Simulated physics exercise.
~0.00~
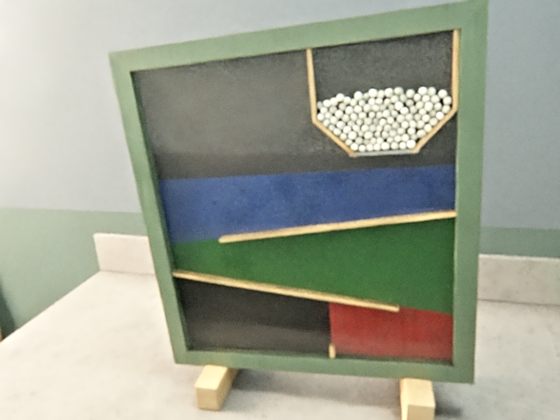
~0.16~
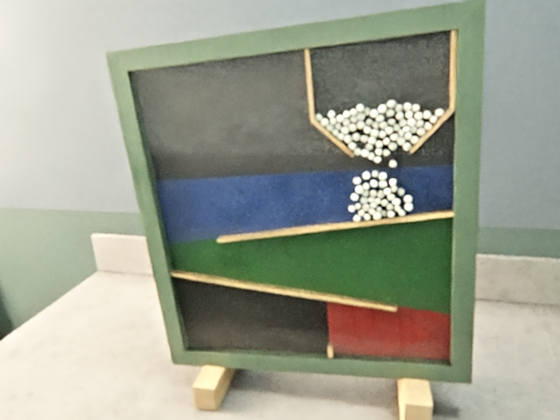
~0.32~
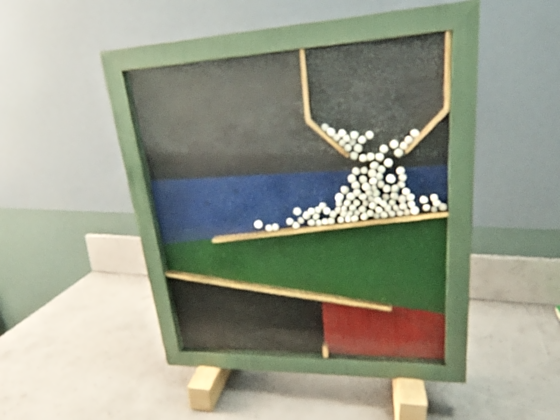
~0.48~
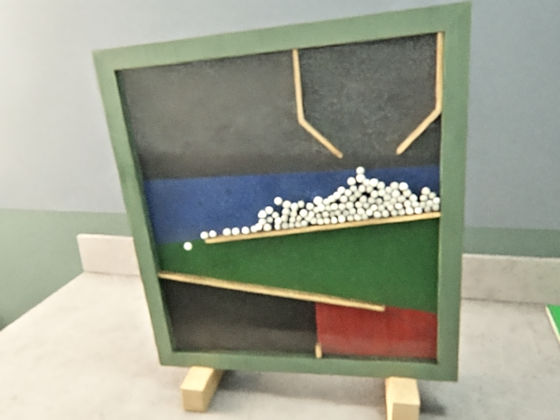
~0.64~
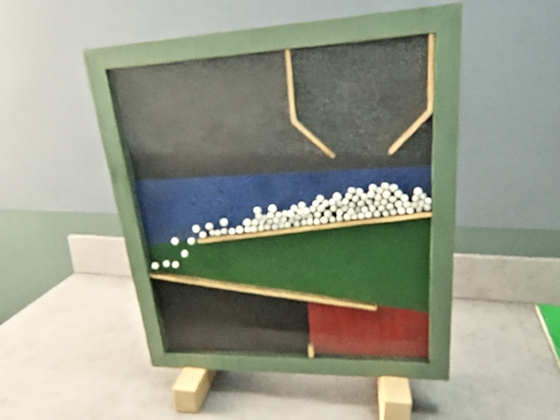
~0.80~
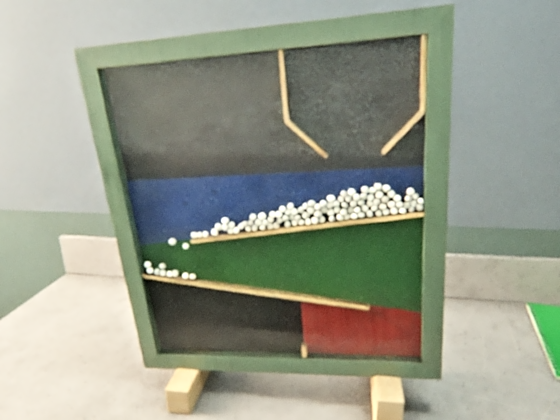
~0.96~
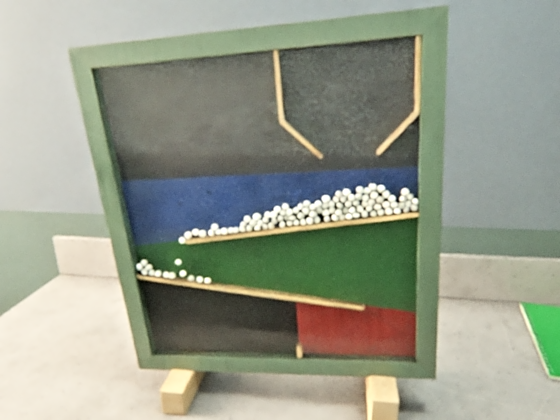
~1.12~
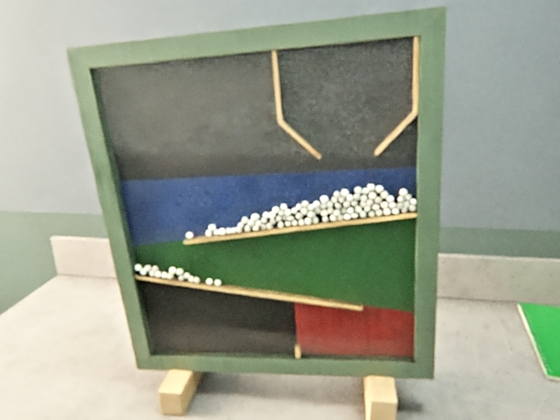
The footage shows small white pills dropping from an opened hopper in a green-framed case onto a sloping ledge, then spreading left until some spill onto a lower ledge; finally most rest in the blue section, with a smaller group in the green and none in red or black.
